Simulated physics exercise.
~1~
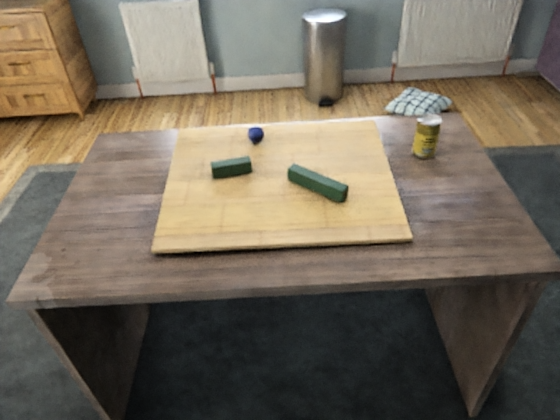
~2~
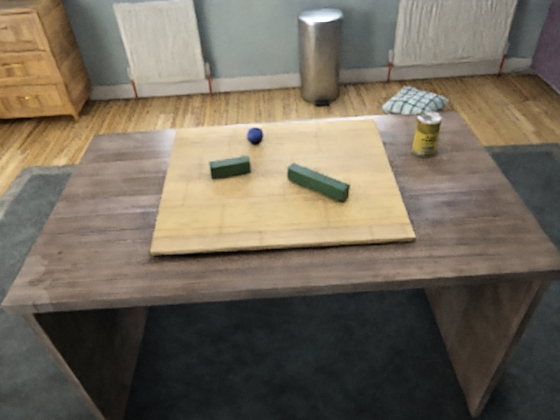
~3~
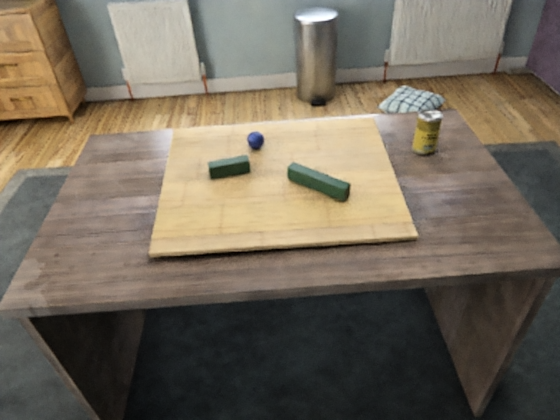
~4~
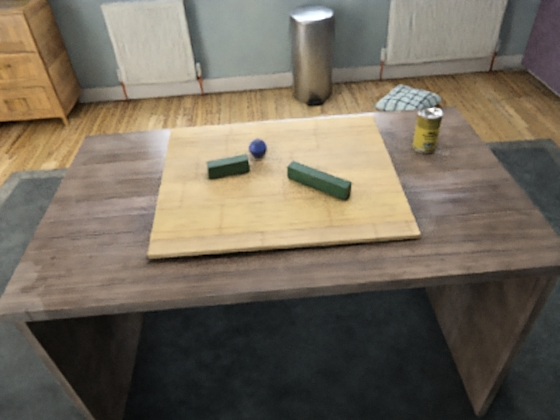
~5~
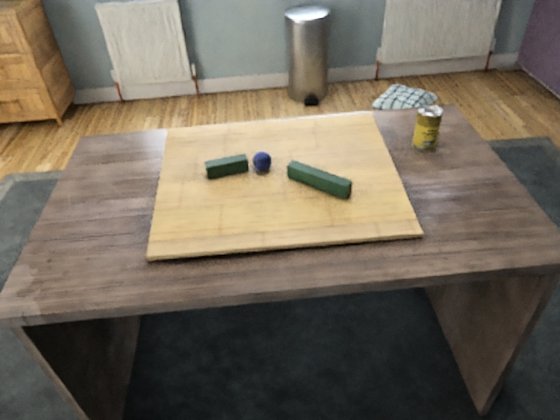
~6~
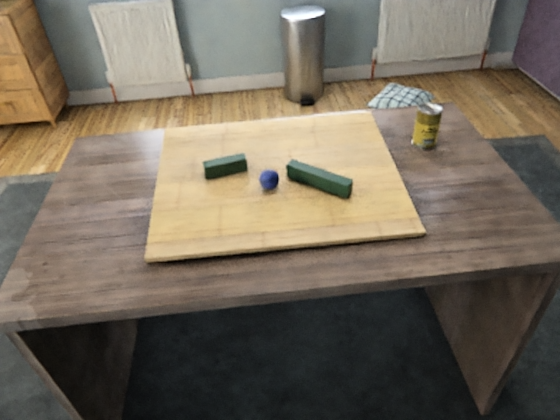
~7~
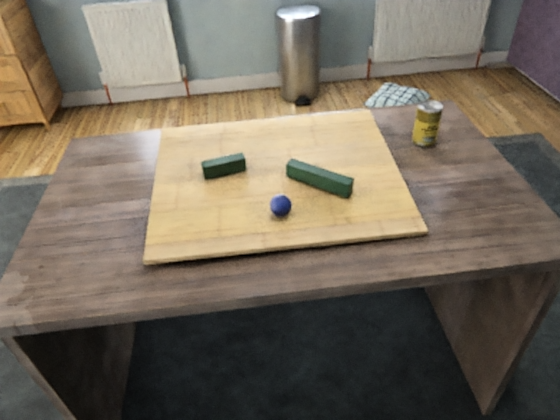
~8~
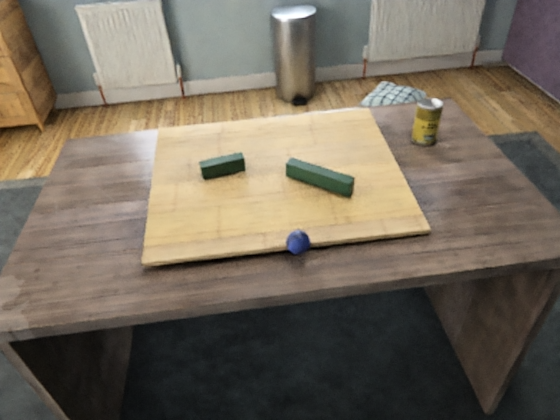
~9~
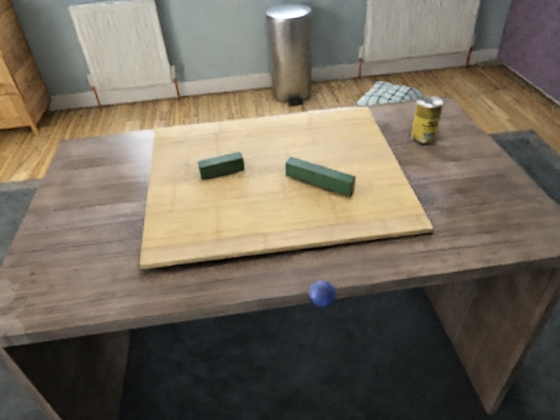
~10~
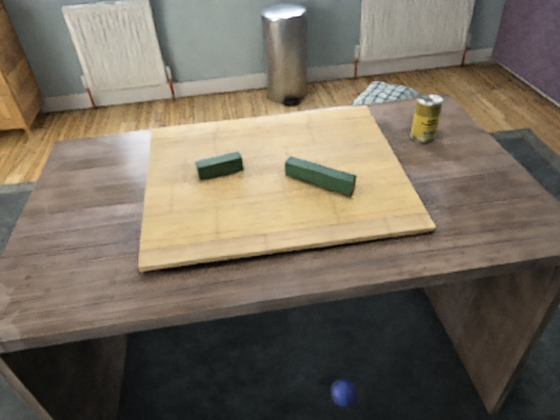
Blue ball rolling down a wooden board between two green blocks and dropping off the table's near edge, yellow tin staying put.
